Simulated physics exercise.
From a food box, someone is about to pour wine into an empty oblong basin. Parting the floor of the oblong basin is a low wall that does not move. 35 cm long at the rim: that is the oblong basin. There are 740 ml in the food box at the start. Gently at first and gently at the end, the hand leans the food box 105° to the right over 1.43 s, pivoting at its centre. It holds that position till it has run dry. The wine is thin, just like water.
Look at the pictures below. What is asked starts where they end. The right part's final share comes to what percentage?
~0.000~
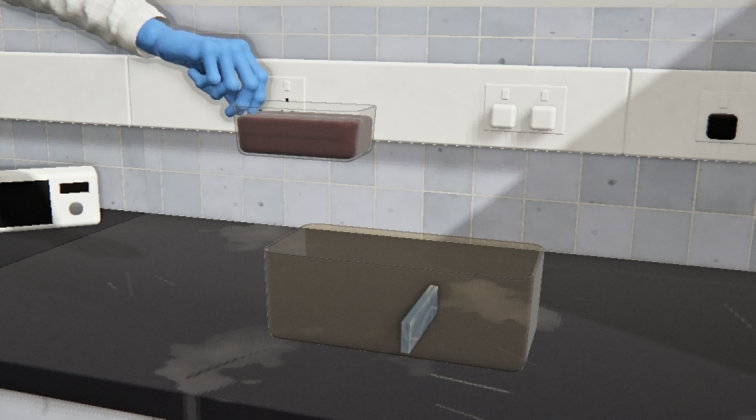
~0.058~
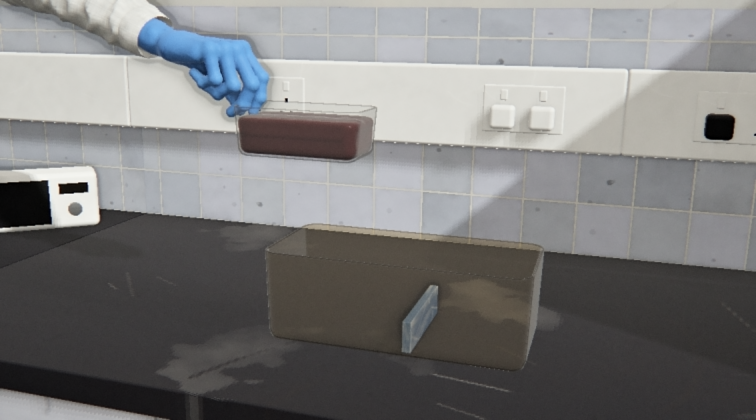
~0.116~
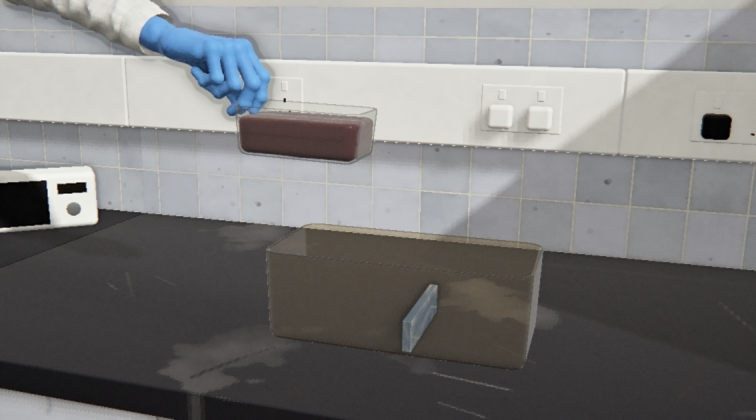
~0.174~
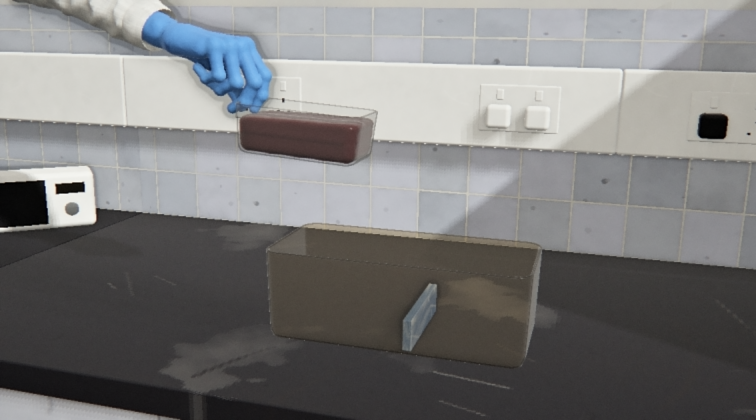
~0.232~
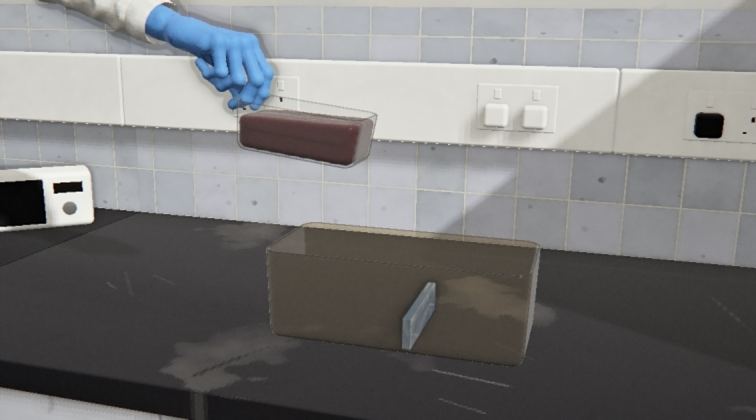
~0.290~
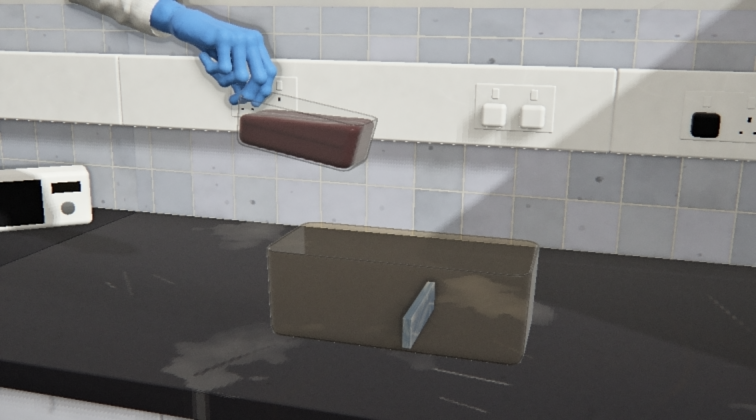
It comes to roughly 50 %.
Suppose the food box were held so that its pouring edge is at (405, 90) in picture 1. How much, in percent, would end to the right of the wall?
In that case roughly 75 per cent.
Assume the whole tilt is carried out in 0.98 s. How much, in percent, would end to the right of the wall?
Then it comes to around 40 per cent.
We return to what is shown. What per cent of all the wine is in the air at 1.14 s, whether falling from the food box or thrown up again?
Something like 5 per cent is in the air then.
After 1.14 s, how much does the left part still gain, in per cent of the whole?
Around 10 in a hundred.
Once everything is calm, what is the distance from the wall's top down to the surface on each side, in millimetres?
Left side: Around 30 mm. Right side: Around 26 mm.
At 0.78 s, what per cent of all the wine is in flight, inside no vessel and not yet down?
Roughly 38 percent.
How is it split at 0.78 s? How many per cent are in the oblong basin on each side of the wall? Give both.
Lab note: Left near 10 %, right near 18.
By 0.78 s the tilt is 60° and 35 per cent is still to pour, 9 is left of the wall and 18 right of it.
By 1.14 s the tilt is 95° and 6 per cent is still to pour, 39 is left of the wall and 49 right of it.
By 1.52 s the tilt is 105° and 0 per cent is still to pour, 49 is left of the wall and 50 right of it.
By 1.93 s the tilt is 105° and 0 per cent is still to pour, 49 is left of the wall and 50 right of it.
At rest 49 per cent lies left of the wall, 50 right of it and 1 outside.
